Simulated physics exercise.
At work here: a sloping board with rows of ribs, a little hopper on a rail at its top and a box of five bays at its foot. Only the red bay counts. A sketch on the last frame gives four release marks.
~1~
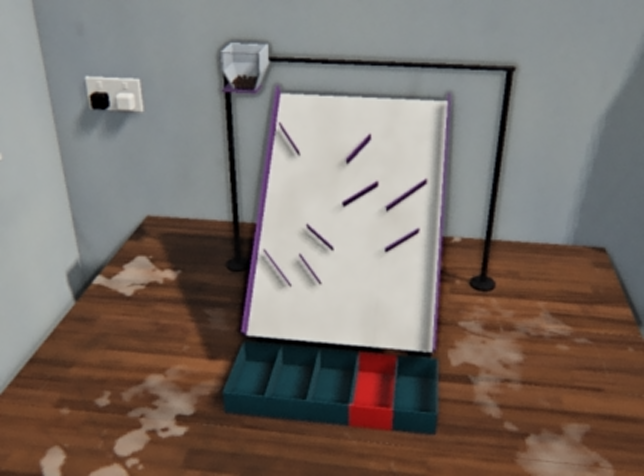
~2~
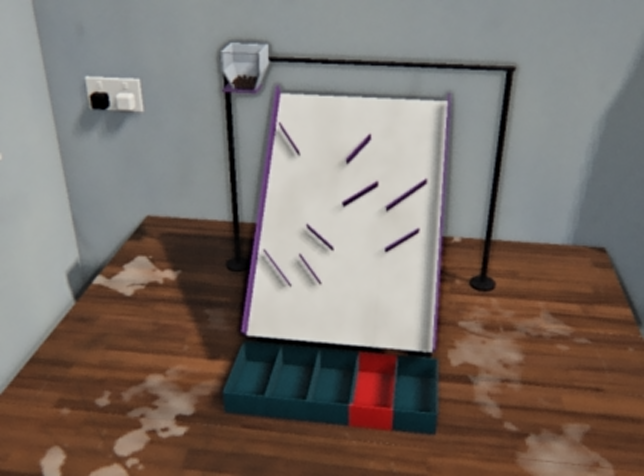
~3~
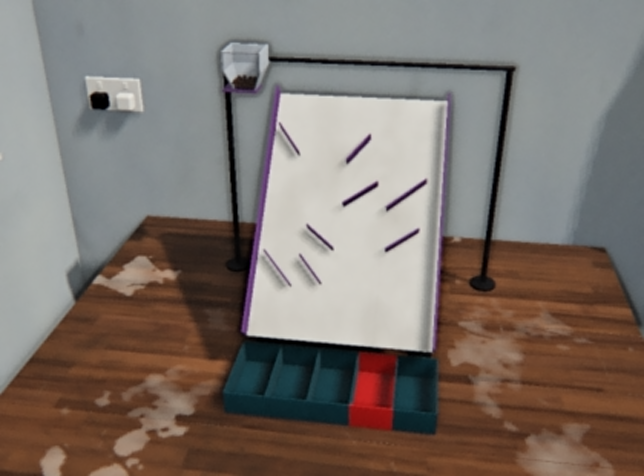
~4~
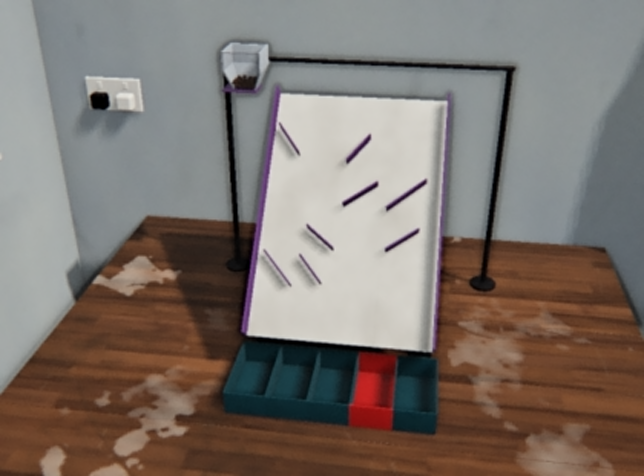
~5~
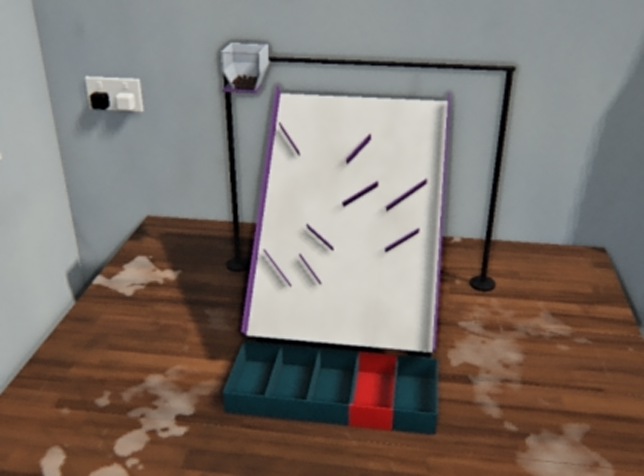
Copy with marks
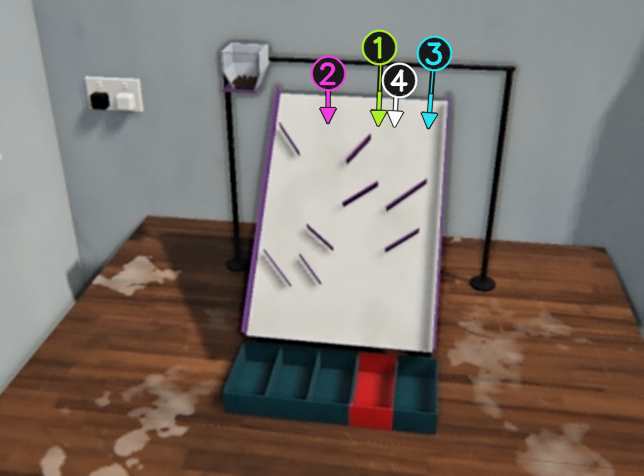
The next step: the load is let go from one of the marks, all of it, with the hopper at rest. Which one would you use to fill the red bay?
The best mark is 2.
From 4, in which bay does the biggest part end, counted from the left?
The third from the left.
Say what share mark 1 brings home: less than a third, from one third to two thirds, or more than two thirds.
Less than a third.
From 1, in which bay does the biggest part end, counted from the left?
It is the third one.
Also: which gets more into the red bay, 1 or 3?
That is mark 1.
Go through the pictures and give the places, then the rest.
The first frame shows hopper at (247, 83), allspice berries, door shut.
The second frame shows ribs (279, 122) to (298, 151), (346, 159) to (371, 134), (342, 203) to (378, 181).
The third frame shows ribs (386, 207) to (427, 179), (306, 224) to (333, 247), (385, 249) to (419, 228).
The fourth frame shows ribs (264, 249) to (289, 283), (299, 254) to (320, 281).
The fifth frame shows red bay at (371, 416), number 4 of 5 from the left.
On the marked copy, mark 1 meets the board at (378, 120); mark 2 meets the board at (327, 117); mark 3 meets the board at (428, 122); mark 4 meets the board at (394, 121).
With 1, about a quarter in the red bay, about two thirds in other bays, a small part outside the box.
With 2, about a third in the red bay, about half in other bays, a small part outside the box.
With 3, a small part in the red bay, most in other bays, a small part outside the box.
With 4, a small part in the red bay, most in other bays, a small part outside the box.
